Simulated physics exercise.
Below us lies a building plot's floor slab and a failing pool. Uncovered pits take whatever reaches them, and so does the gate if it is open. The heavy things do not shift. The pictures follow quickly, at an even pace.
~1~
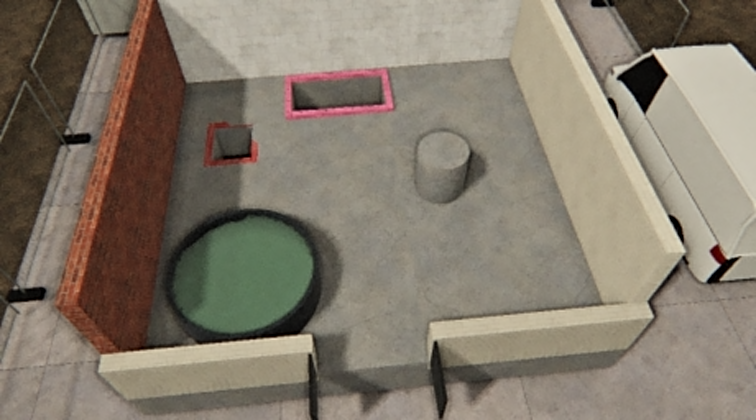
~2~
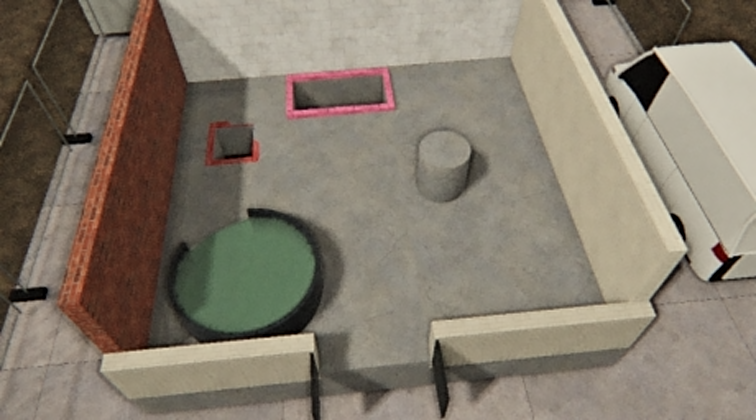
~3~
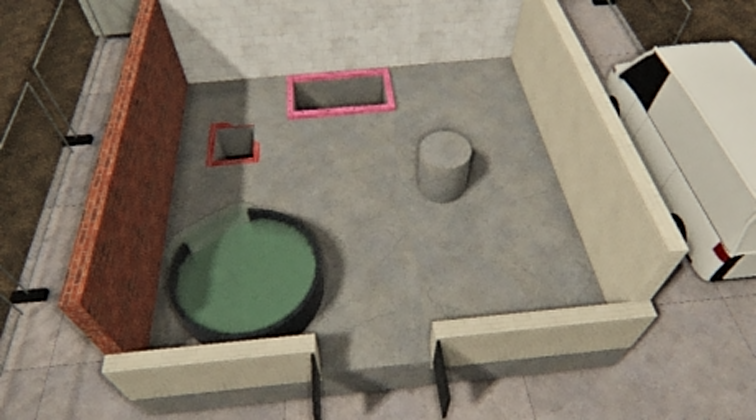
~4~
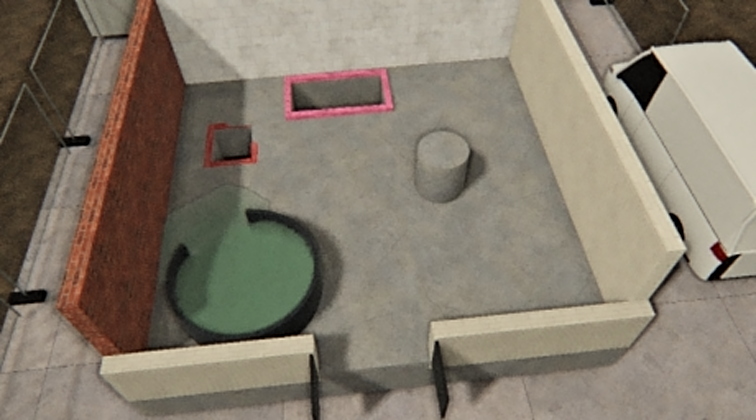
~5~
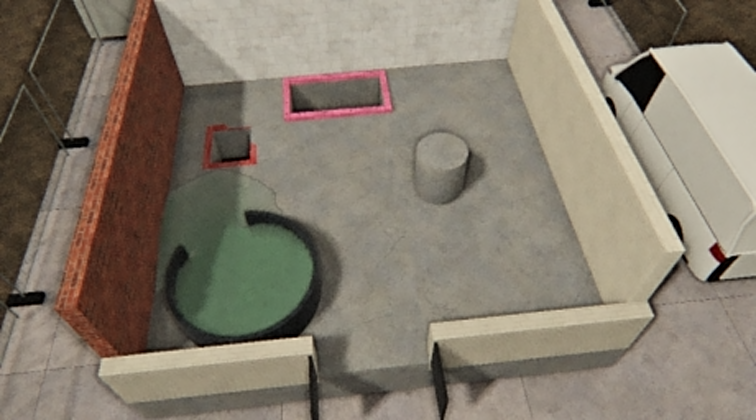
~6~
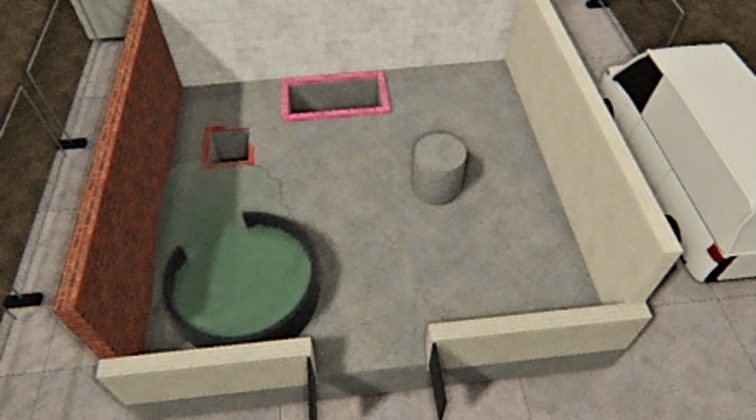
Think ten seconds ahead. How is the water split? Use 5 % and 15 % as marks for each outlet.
The gate takes under 5 %; the pink pit takes under 5 %; the red pit takes over 15 %.
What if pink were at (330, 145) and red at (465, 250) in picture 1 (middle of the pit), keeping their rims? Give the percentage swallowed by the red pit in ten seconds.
Per cent: Red 2.
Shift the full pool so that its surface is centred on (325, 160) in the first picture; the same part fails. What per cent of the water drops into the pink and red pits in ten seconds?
In per cent: Pink 12, red 35.
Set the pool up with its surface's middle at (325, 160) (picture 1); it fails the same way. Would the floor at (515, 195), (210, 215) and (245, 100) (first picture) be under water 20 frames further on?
In that order: Clear, wet, wet.
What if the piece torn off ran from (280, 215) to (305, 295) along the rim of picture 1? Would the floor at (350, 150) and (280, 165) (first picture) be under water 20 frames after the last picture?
As listed: Covered, dry.
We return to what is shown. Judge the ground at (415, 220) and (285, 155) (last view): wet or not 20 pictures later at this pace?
In that order: Not flooded, wet.
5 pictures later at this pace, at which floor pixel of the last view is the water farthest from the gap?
I would point to (183, 88).
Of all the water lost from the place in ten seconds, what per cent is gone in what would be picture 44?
About 75 per cent.
A moment on, water covers 15 % of the floor; the gate 0 %, the pink pit 0 %, the red pit 2 %.
Next, water covers 20 % of the floor; the gate 0 %, the pink pit 0 %, the red pit 9 %.
Then, water covers 25 % of the floor; the gate 0 %, the pink pit 1 %, the red pit 20 %.
Later, water covers 35 % of the floor; the gate 0 %, the pink pit 2 %, the red pit 35 %.
In the end, water covers 40 % of the floor; the gate 1 %, the pink pit 2 %, the red pit 47 %.
